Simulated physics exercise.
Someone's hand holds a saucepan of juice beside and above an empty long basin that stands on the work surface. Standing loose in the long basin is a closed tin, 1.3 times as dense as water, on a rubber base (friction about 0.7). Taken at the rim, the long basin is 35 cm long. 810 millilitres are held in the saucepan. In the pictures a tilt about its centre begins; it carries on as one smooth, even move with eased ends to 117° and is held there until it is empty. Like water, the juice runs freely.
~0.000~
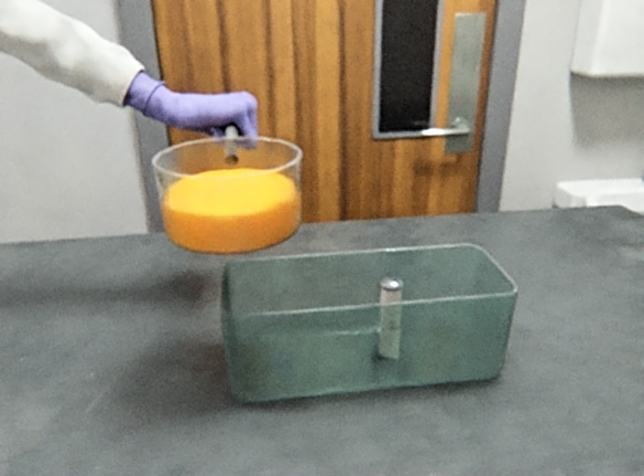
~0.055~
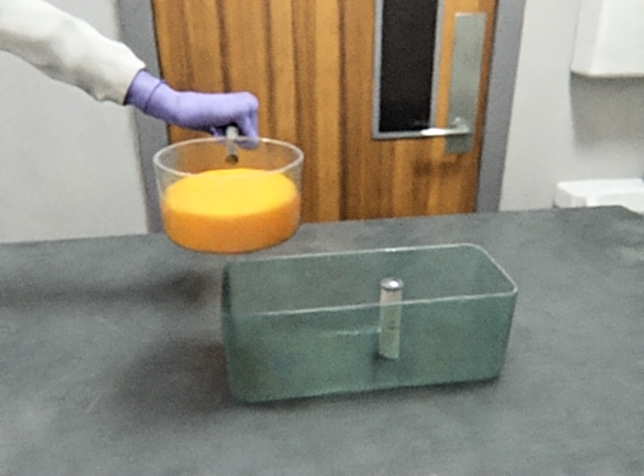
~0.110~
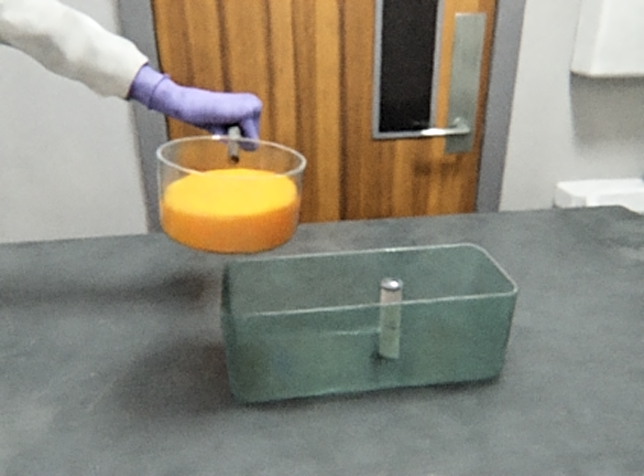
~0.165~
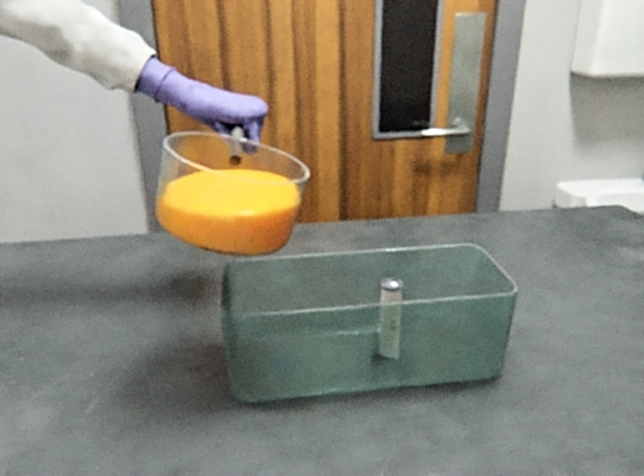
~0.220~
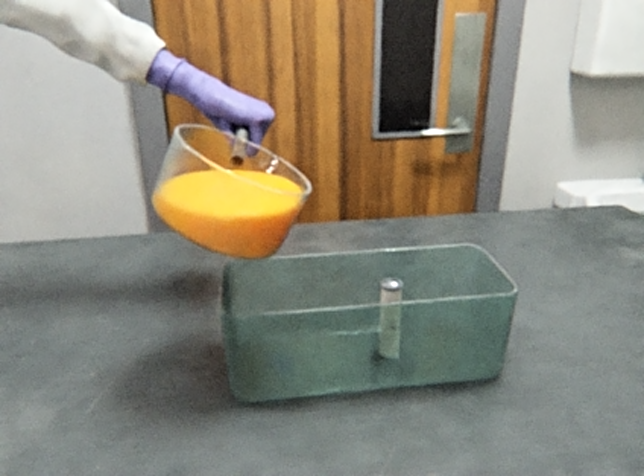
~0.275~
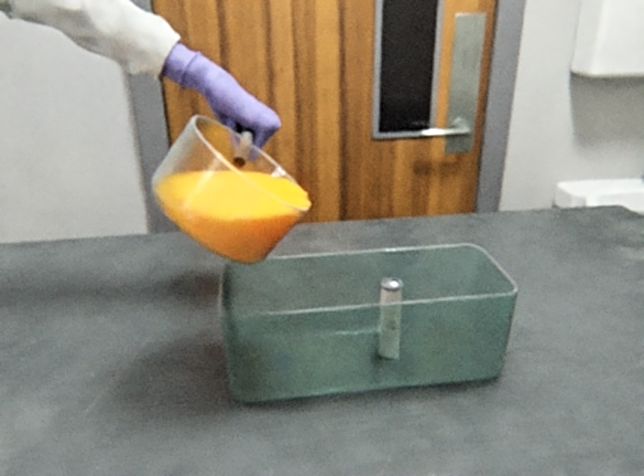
A purple-gloved hand in a white sleeve, reaching in from the left, holds a clear round pan of orange liquid nearly still, then tilts it steadily rightward until the liquid reaches the lowered rim. Below and to the right, a greenish see-through long basin stands on a dark grey worktop, a small pale cylinder upright inside. The fixed, slightly raised view faces a wooden door and pale walls behind.
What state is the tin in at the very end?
It stands firm.
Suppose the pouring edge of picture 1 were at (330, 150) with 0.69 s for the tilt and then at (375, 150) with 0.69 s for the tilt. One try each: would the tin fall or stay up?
Try 1: Tipped over; try 2: Tipped over.
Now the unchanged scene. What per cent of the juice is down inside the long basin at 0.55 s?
About 46%.
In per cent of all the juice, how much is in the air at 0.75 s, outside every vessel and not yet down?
I'd say some 4 per cent is in the air.
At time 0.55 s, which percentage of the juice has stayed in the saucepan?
Roughly 24 per cent.
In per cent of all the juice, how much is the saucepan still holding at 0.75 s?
I reckon near 4 per cent still sits there.
Then, 0.55 s in, the tilt is 106° and 24 per cent is still to pour; the tin stands where it began.
Then, 0.75 s in, the tilt is 117° and 4 per cent is still to pour; the tin stands where it began.
Then, 0.96 s in, the tilt is 117° and 0 per cent is still to pour; the tin stands where it began.
Then, 1.19 s in, the tilt is 117° and 0 per cent is still to pour; the tin stands where it began.
Finally, the tin stands where it began.
